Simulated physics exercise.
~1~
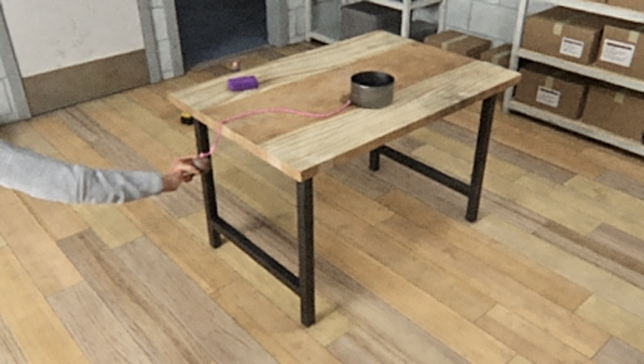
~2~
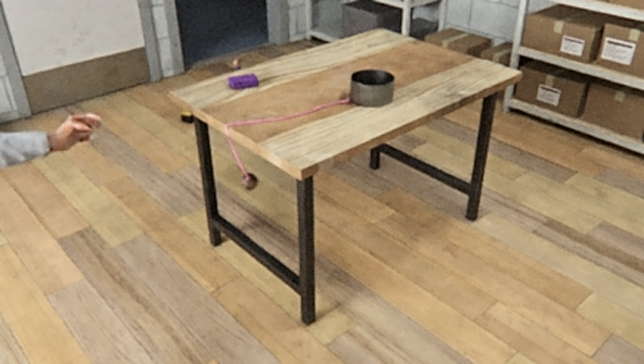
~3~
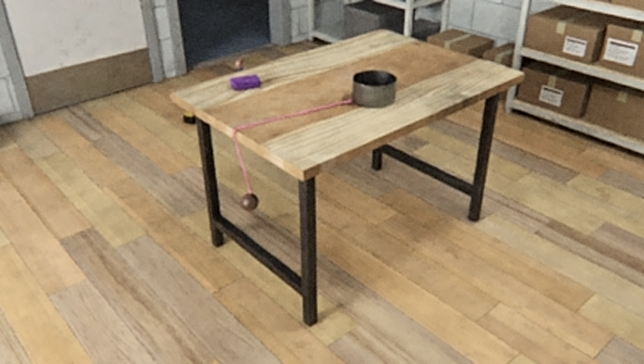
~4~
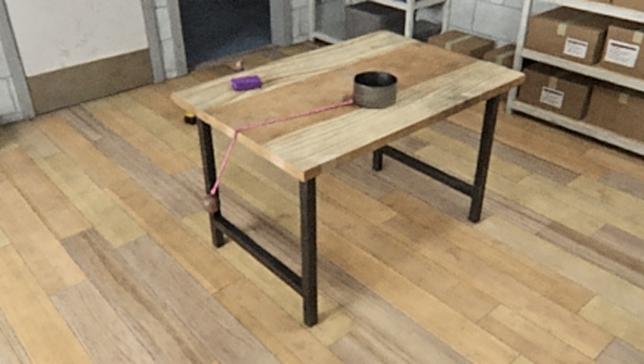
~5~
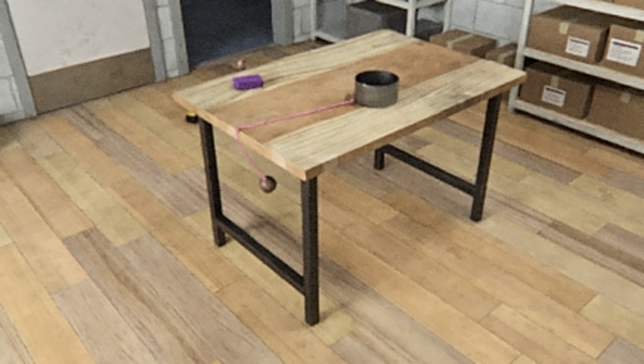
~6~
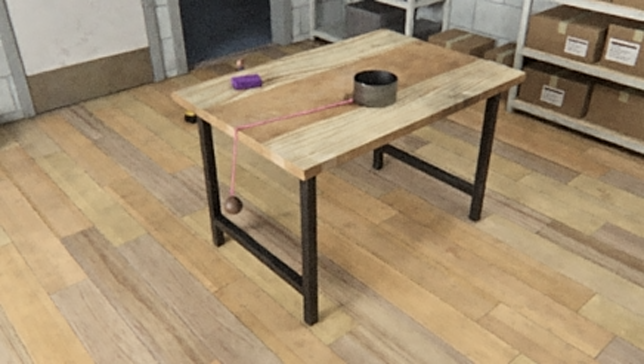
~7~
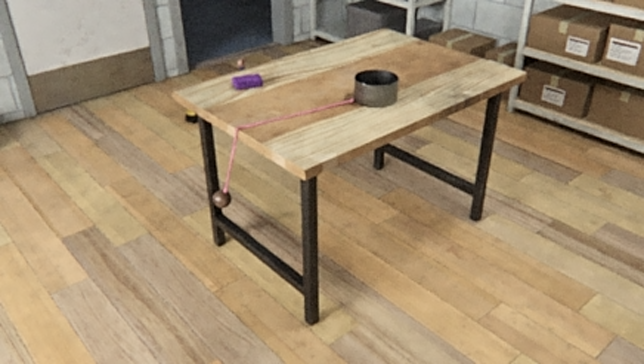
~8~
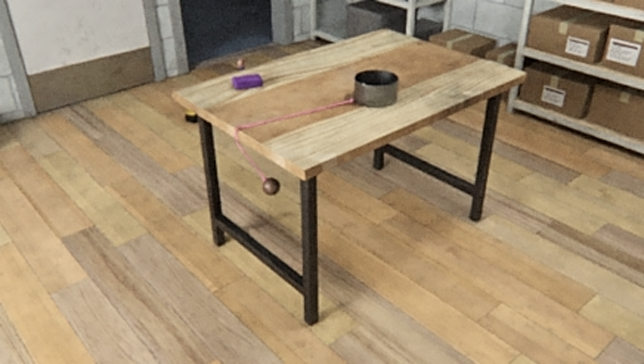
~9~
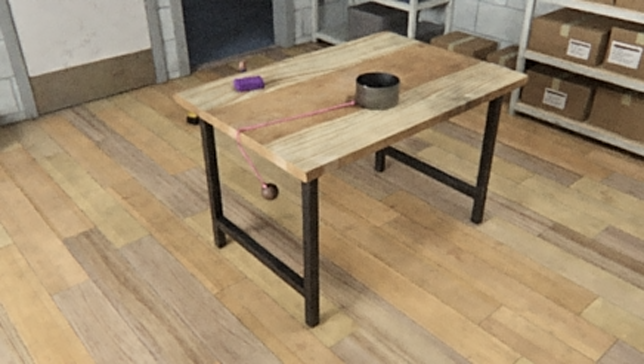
A brown ball on a pink string is held by a hand at the left of a wooden workbench, seen from above at a slight sway, in a room with a plank floor and shelves of cardboard boxes. The string runs across the tabletop to a dark grey pot, with a purple sponge near the far left edge. The hand lets go and draws back out of view, and the ball swings in beneath the table's end. It swings left and right several times, while pot and sponge stay put. At the end it still dangles above the floor.
